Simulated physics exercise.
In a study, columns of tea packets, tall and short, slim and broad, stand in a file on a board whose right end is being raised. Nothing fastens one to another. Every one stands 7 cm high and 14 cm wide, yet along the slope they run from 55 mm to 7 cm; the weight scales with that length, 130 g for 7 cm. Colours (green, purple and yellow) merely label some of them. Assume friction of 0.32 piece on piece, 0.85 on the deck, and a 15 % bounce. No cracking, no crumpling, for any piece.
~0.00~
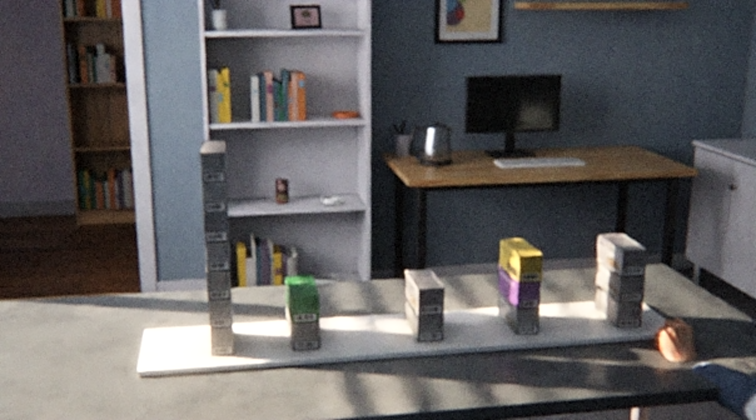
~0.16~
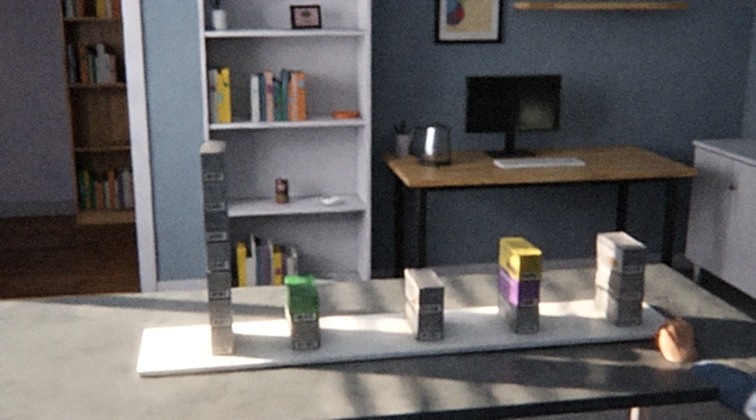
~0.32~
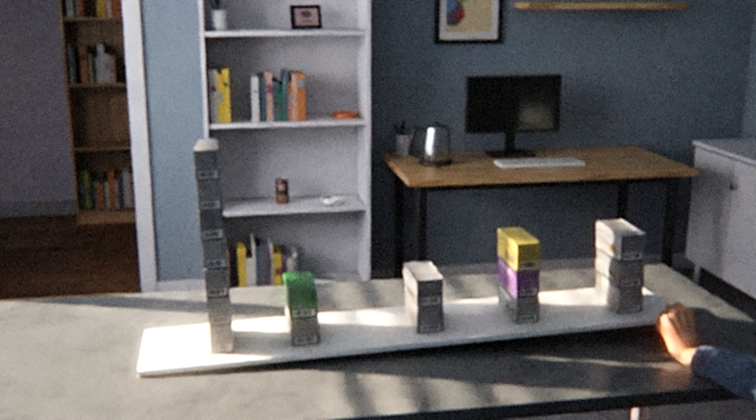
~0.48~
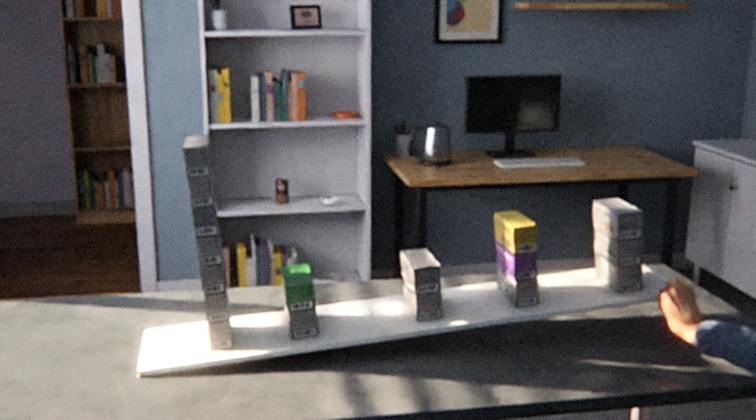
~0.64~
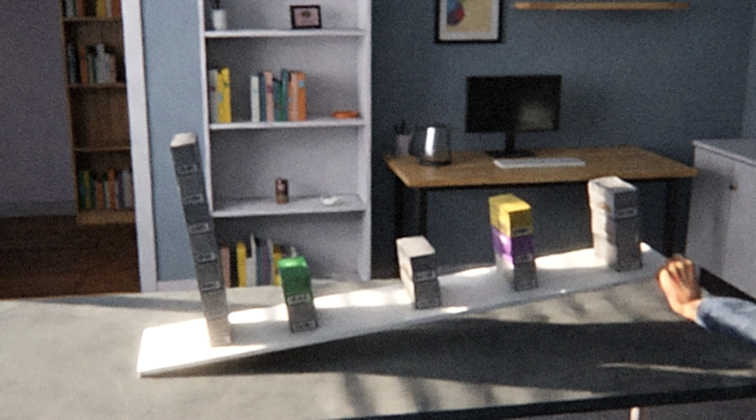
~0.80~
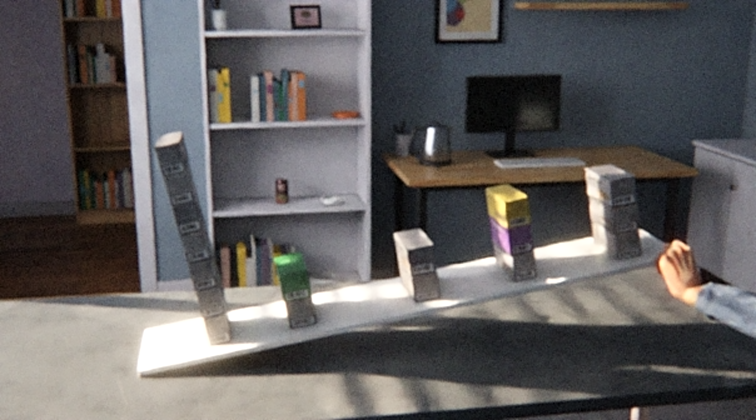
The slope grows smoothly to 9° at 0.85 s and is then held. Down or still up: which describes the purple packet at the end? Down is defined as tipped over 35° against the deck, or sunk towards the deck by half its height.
Still up.
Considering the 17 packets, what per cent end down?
Around 40 per cent, I'd say.
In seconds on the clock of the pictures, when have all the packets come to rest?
Roughly 1.5 seconds.
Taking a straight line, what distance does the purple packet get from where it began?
About 15 cm.
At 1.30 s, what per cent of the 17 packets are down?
By then 40 %.
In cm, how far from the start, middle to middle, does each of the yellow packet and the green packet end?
Yellow 14, green 6.
After 0.98 s, slope 9°; none of the 17 packets down, 7 disturbed; purple packet unmoved.
After 1.14 s, slope 9°; 3 of the 17 packets down; purple packet unmoved.
After 1.30 s, slope 9°; 7 of the 17 packets down; purple packet unmoved.
In the end (1.8 s), slope 9°; 7 of the 17 packets down; purple packet unmoved; green packet unmoved; yellow packet 9 mm from its place. From the last view, middles, purple packet near (510, 232), green packet near (291, 276).
